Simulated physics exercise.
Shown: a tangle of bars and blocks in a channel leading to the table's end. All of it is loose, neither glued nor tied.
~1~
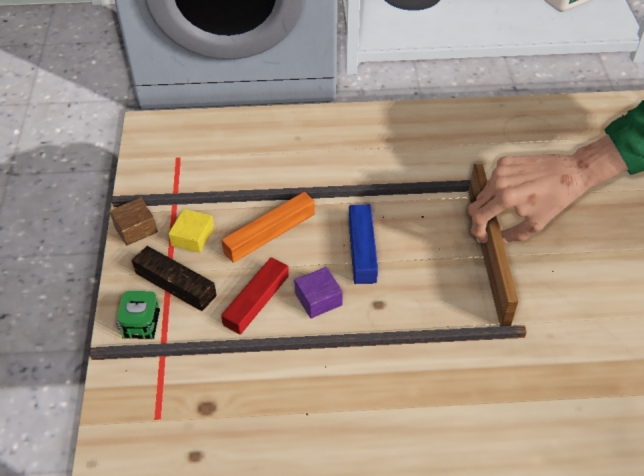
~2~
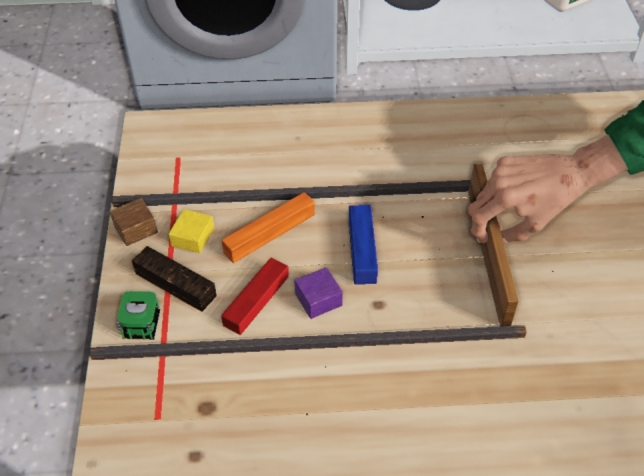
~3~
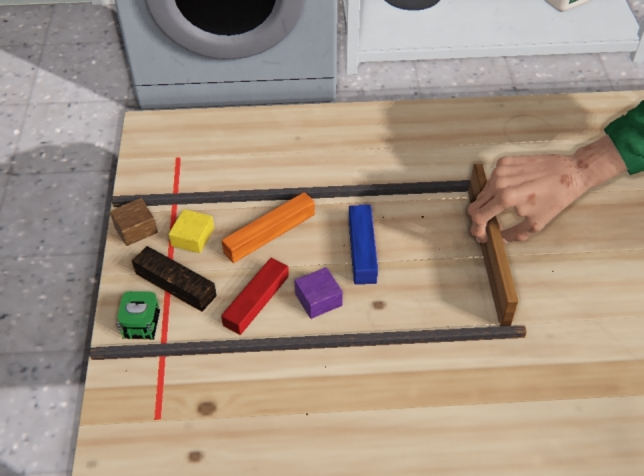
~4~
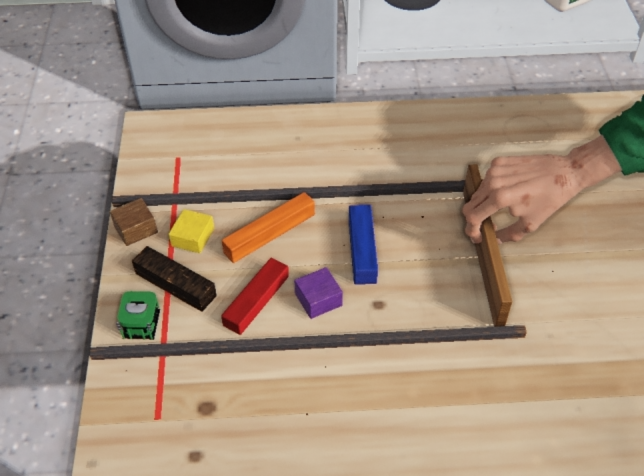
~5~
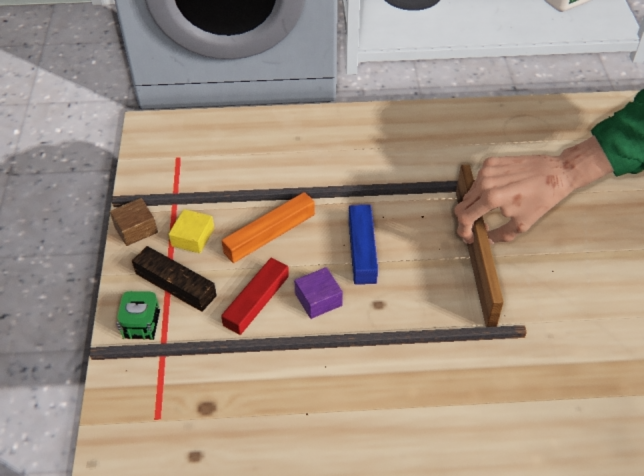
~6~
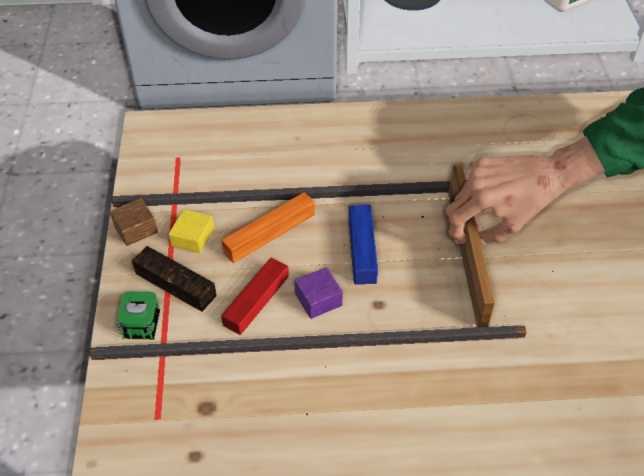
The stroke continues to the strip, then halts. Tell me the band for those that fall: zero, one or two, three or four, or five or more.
I expect three or else four of them will drop off.
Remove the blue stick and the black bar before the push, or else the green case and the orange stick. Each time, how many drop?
You'd see 2 fallen, and 2 in the other try.
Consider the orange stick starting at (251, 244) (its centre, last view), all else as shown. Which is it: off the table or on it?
So the orange stick keeps its spot.
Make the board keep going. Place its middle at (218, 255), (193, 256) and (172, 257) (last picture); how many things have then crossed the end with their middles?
The counts are 0, 1 and 3, in that order.
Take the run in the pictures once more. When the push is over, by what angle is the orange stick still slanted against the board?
It measures close to 20 degrees.
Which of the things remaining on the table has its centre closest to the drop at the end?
It would be the yellow block.
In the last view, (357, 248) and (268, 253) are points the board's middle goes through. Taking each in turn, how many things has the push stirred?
Moved so far: 1, then 6.
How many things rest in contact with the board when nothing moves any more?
2.
A little later, none off yet; brown block at rest near (134, 222); green case at rest near (139, 315); black bar at rest near (174, 278).
When it is over, the number that fall off is three or four; down, black bar, green case and brown block.
